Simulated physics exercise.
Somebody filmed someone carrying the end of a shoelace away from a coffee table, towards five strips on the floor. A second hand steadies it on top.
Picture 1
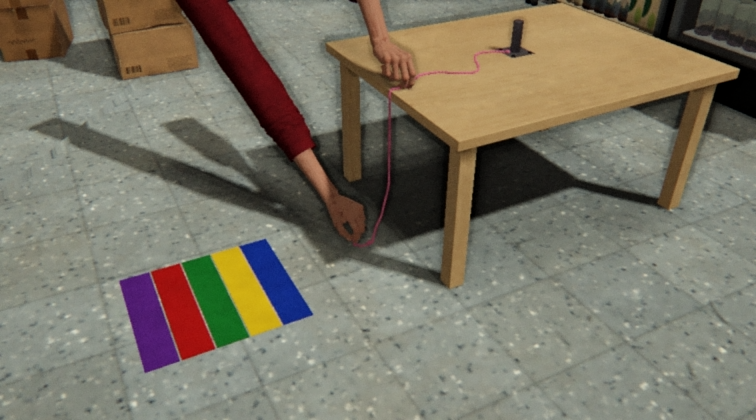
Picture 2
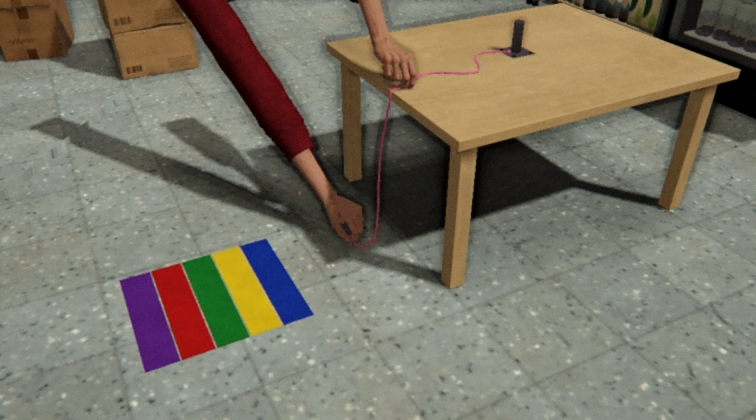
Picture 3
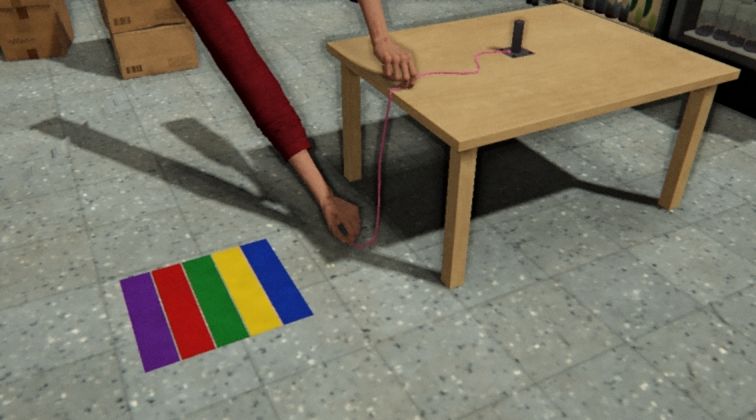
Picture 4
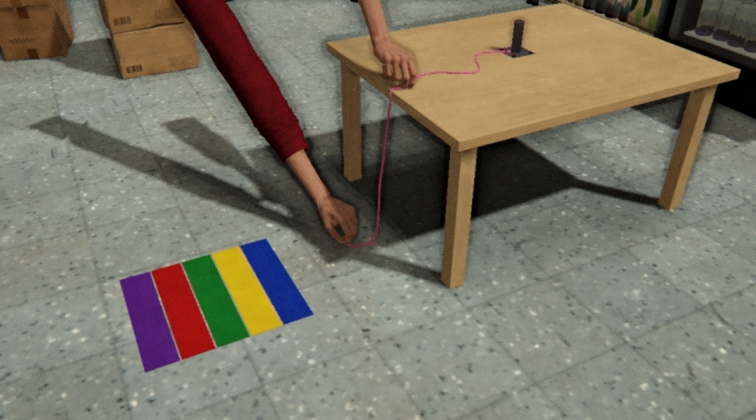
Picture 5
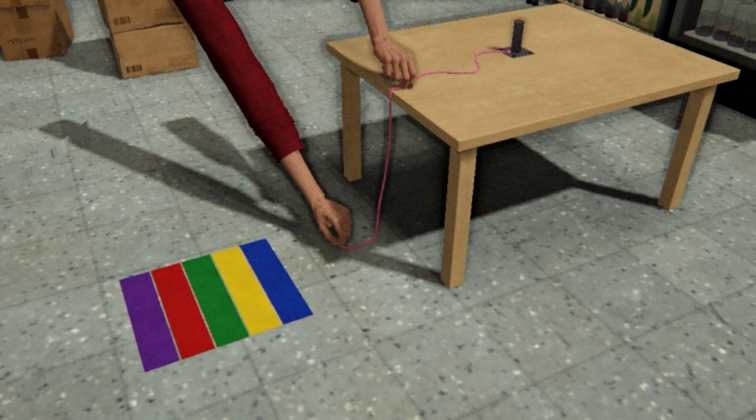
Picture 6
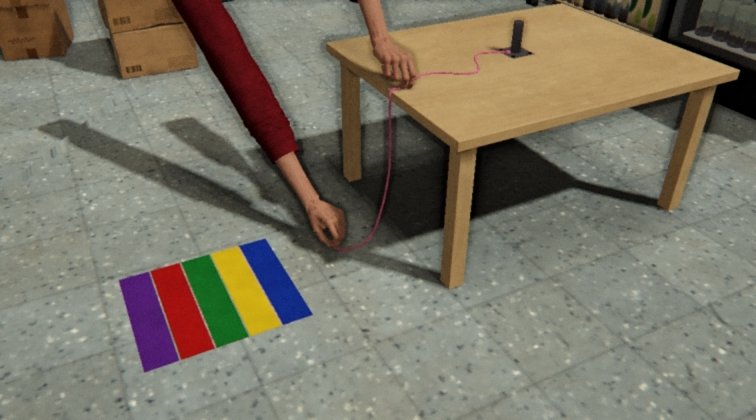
A hand slowly draws the end of a pink string slightly left beside a wooden table.
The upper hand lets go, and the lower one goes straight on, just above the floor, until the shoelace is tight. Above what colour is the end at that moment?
The green one.
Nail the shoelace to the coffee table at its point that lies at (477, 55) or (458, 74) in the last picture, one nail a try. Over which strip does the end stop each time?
Taking them in turn: Green; yellow.
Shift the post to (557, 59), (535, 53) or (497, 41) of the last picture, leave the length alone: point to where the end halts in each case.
About (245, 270), (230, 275) and (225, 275).
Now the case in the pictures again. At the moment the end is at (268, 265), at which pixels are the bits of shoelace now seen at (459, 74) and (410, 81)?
At (433, 75), then (387, 94).
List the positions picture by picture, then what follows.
In the first frame, end (353, 239); blue (290, 304); yellow (258, 315); green (226, 325); red (192, 337); purple (157, 348).
In the second frame, end (351, 240); shoelace through (481, 53) (472, 73) (416, 79) (386, 120) (379, 177) (376, 231).
In the third frame, end (347, 241).
In the fourth frame, end (344, 242); shoelace through (481, 53) (472, 73) (416, 79) (388, 119) (381, 177) (376, 231).
In the fifth frame, end (339, 243).
In the sixth frame, end (333, 245); shoelace through (480, 54) (471, 73) (415, 79) (390, 119) (388, 175) (374, 231).
A little later, end near (268, 265); over blue.
Next, end near (231, 276); over yellow.
When it is tight, end near (208, 283); over green. It halts on the green strip.
